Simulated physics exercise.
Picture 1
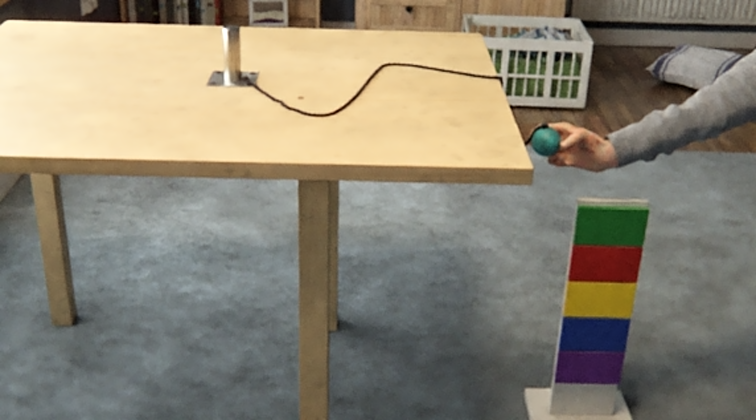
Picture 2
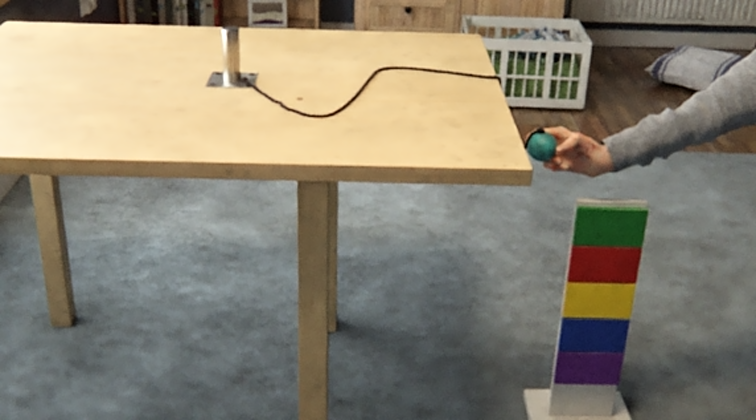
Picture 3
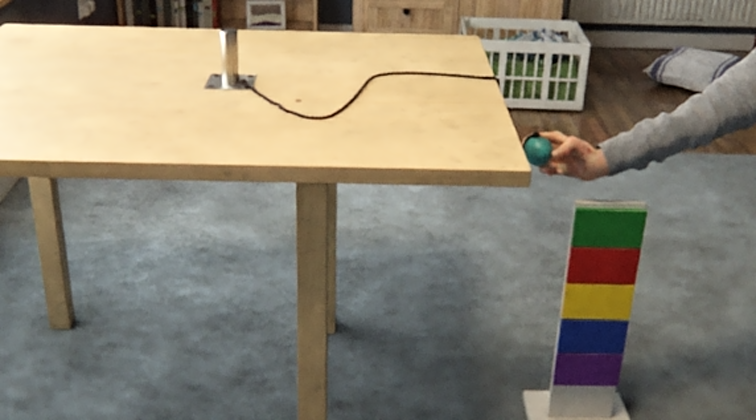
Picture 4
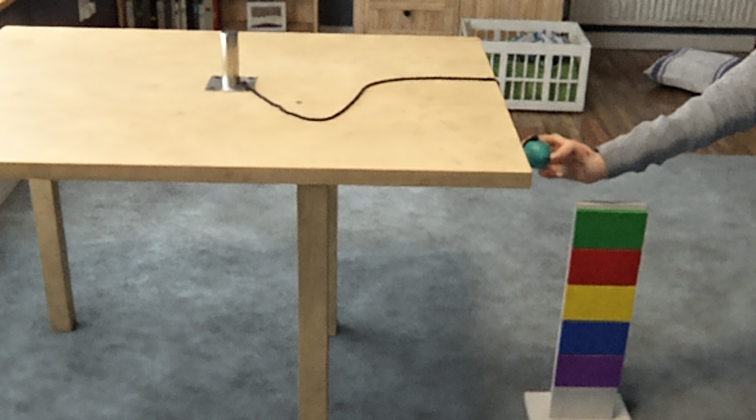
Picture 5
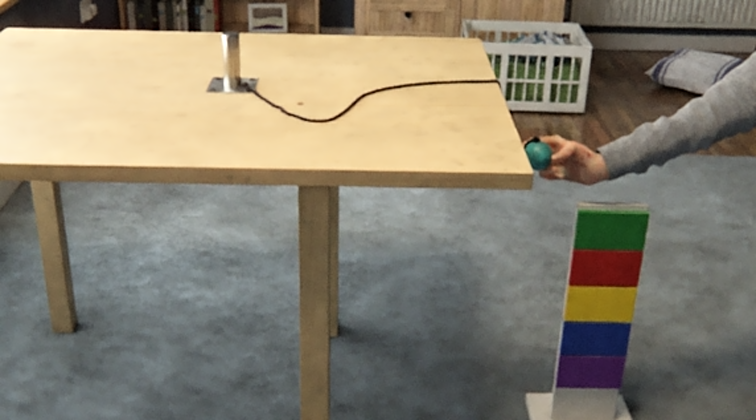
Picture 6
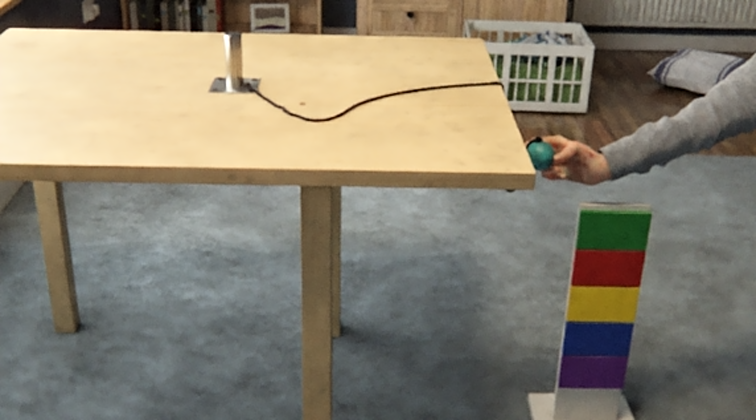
At the edge of a wooden table, a hand held a turquoise ball above an upright strip of coloured blocks, lowering it very slightly while the dark cord across the tabletop shifted a little.
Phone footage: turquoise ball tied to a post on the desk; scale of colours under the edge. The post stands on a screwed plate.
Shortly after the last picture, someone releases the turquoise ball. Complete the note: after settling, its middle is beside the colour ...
... Purple.
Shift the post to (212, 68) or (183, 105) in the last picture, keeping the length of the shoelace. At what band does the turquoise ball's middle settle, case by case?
The first case gives blue, the second gives blue.
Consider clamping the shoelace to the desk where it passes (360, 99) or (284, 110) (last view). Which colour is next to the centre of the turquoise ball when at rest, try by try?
Note: Try 1 yellow; try 2 blue.
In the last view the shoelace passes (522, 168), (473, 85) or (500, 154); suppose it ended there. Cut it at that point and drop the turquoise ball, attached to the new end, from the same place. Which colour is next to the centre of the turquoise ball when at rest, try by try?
Lab note - try 1: Blue; try 2: None, it hangs higher; try 3: Red.
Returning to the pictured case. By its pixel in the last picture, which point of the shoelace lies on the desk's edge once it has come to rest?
Location: About (417, 90).
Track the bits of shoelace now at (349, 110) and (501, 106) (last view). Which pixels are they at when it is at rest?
Final positions are (418, 95) and (498, 211), in that order.
A little later, ball near (466, 351); level with purple.
Next, ball near (494, 369); level with purple.
When it is over, ball near (481, 367); level with purple. The purple one.
